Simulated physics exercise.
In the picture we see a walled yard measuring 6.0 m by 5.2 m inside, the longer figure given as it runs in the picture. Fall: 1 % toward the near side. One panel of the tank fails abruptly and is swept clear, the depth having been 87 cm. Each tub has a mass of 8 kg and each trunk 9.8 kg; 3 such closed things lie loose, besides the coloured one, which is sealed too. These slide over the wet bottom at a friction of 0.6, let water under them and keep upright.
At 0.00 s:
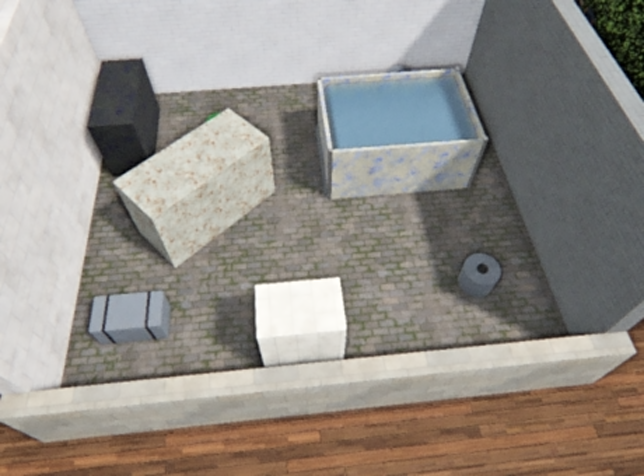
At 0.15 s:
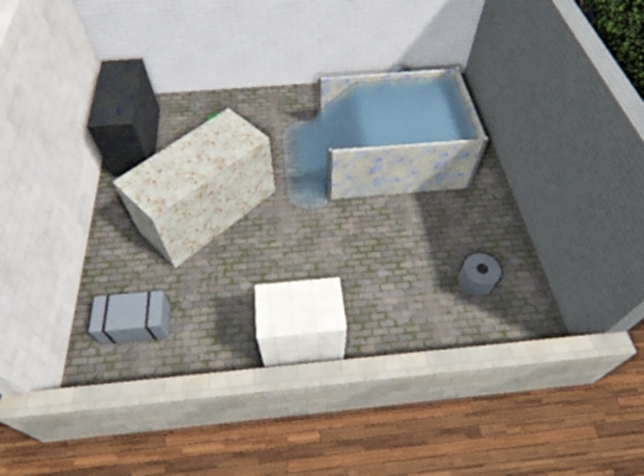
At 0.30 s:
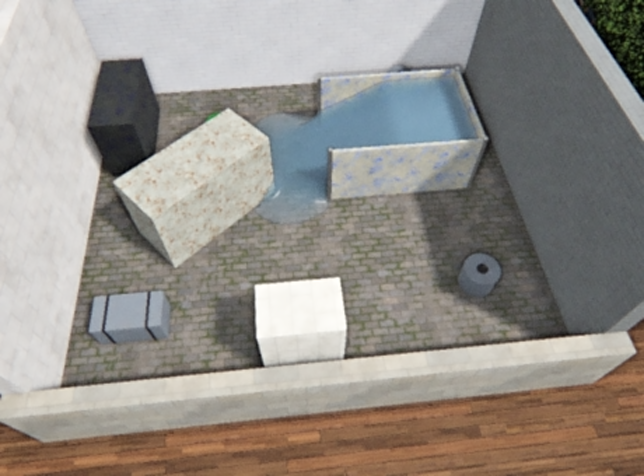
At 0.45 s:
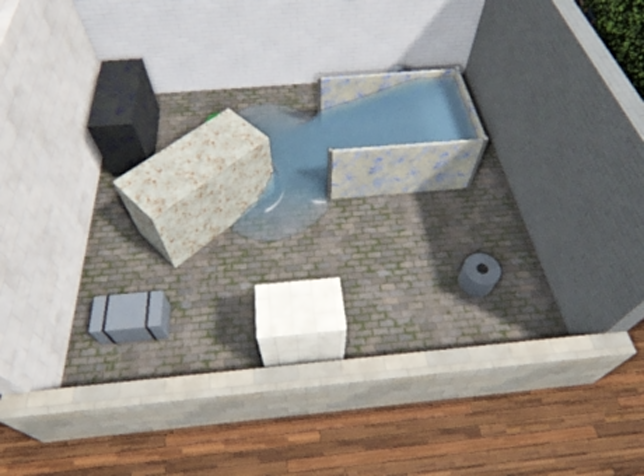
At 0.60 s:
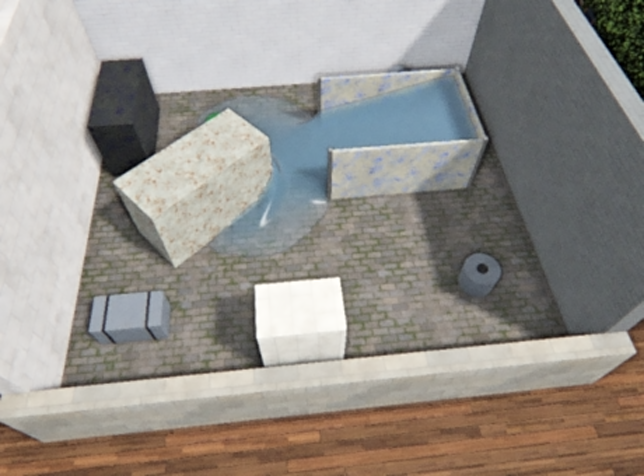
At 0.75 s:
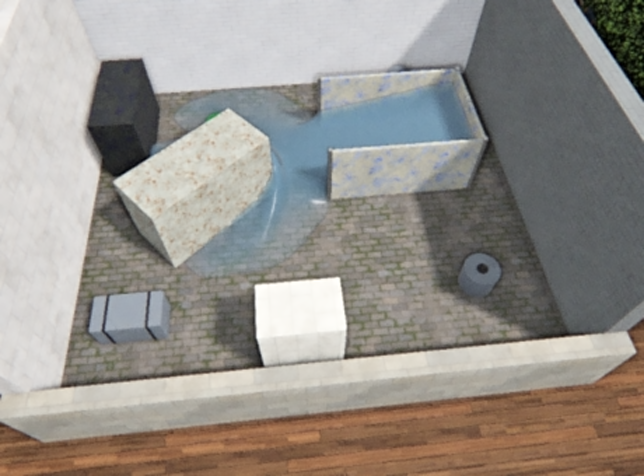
Blue water pours from the open left side of a speckled tank at the back right of a walled, cobbled yard, seen from high above by a still camera. A tilted speckled block stands near a dark block at left, a sliver of green behind it, with a grey case, white block and grey cylinder nearer. The water spreads left, meets the speckled block and curls around both sides, shifting nothing.
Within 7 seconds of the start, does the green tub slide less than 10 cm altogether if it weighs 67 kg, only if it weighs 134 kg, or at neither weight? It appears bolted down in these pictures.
Keeping it put takes the heavier mass.
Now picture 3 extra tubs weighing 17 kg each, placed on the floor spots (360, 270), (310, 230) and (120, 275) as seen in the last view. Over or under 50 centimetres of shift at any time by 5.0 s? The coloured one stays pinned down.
First one stayed within, second stayed within, third went beyond.
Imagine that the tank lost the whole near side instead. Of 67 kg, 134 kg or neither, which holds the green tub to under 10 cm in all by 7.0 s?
Note: Low mass sufficient.
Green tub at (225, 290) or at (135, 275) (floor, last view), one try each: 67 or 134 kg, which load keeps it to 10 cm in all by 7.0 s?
Well, the little one does for the first, the little one does for the second.
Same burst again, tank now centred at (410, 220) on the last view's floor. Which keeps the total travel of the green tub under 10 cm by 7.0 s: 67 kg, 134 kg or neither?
Well, then the lighter one is plenty.
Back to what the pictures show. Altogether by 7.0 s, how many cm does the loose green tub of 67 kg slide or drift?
Roughly 100 cm.
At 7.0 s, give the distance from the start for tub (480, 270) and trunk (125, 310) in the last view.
So the first is off by 80 centimetres, the second by 300 centimetres.
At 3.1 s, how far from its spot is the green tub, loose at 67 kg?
Shift: Roughly 80 cm.
After 1.4 s the green tub would be 64 cm from its start with 67 kg and 0 cm from its start with 134 kg; 19 cm of water round it then.
After 3.1 s the green tub would be 84 cm from its start with 67 kg and 0 cm from its start with 134 kg; 17 cm of water round it then.
After 4.9 s the green tub would be 83 cm from its start with 67 kg and 0 cm from its start with 134 kg; 12 cm of water round it then.
After 7.0 s the green tub would be 83 cm from its start with 67 kg and 0 cm from its start with 134 kg; 9 cm of water round it then.
